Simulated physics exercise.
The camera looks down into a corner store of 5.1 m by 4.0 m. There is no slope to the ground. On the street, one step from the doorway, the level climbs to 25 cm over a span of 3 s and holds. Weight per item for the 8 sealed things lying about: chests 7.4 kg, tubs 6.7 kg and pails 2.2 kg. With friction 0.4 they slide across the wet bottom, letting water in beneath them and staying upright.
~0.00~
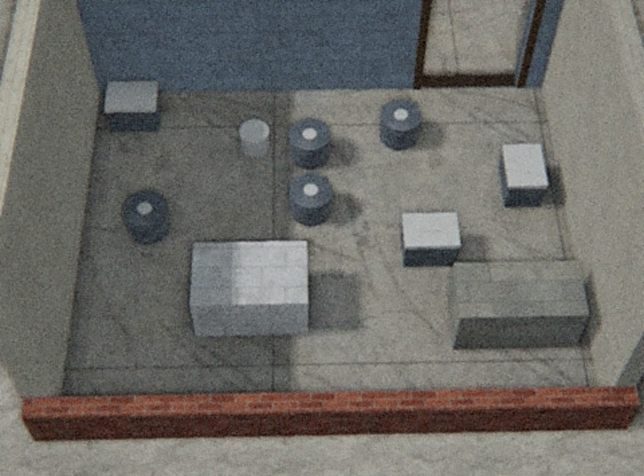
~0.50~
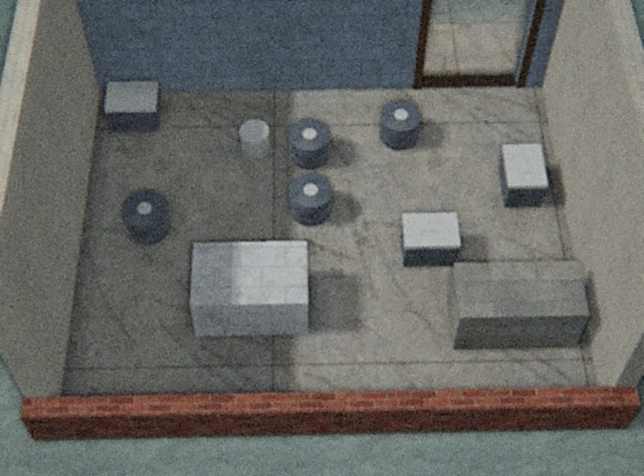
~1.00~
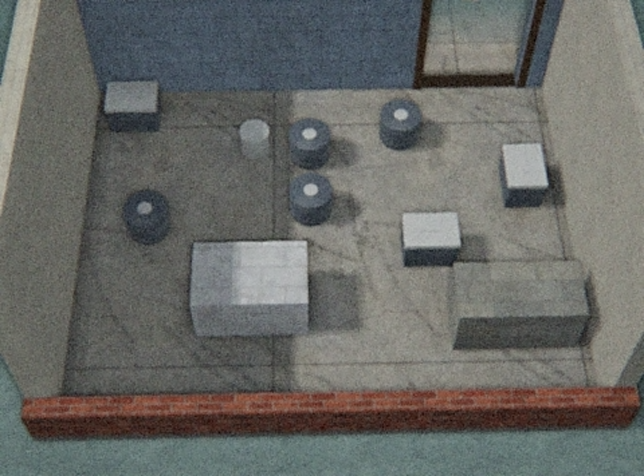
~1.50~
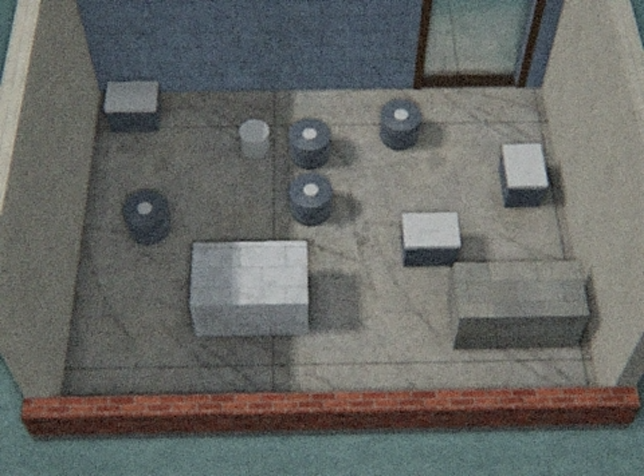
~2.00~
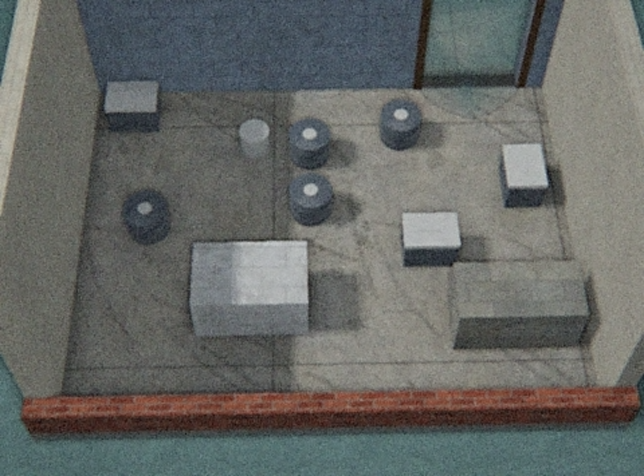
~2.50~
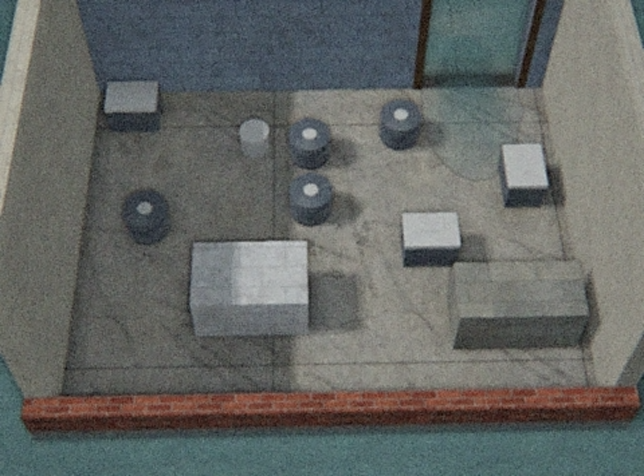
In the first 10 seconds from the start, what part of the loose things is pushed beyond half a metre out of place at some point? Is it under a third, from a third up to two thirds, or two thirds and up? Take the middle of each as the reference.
I would say from a third up to two thirds.
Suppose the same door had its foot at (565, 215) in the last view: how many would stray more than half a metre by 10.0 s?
In that case the number is 7.
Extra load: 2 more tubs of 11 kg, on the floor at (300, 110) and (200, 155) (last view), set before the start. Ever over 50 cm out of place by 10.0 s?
The first: Not as far. The second: Not as far.
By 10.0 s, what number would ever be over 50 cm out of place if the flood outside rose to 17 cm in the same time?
It would come to 2 of them.
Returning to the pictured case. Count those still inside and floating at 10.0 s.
I'd say 4 of them.
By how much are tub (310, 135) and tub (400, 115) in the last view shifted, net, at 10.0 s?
In turn: 0 cm, 60 cm.
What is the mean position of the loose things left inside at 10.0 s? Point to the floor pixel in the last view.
Centre of the remaining things: Roughly (263, 180).
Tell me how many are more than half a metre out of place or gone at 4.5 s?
The number I get is 3.
After 3.5 s 0 of 8 are over 50 cm from their spots; 0 afloat.
After 4.5 s 3 of 8 are over 50 cm from their spots; 1 afloat.
After 7.0 s 3 of 8 are over 50 cm from their spots; 2 afloat.
After 10.0 s 5 of 8 are over 50 cm from their spots, and 5 have been at some point; 4 afloat.
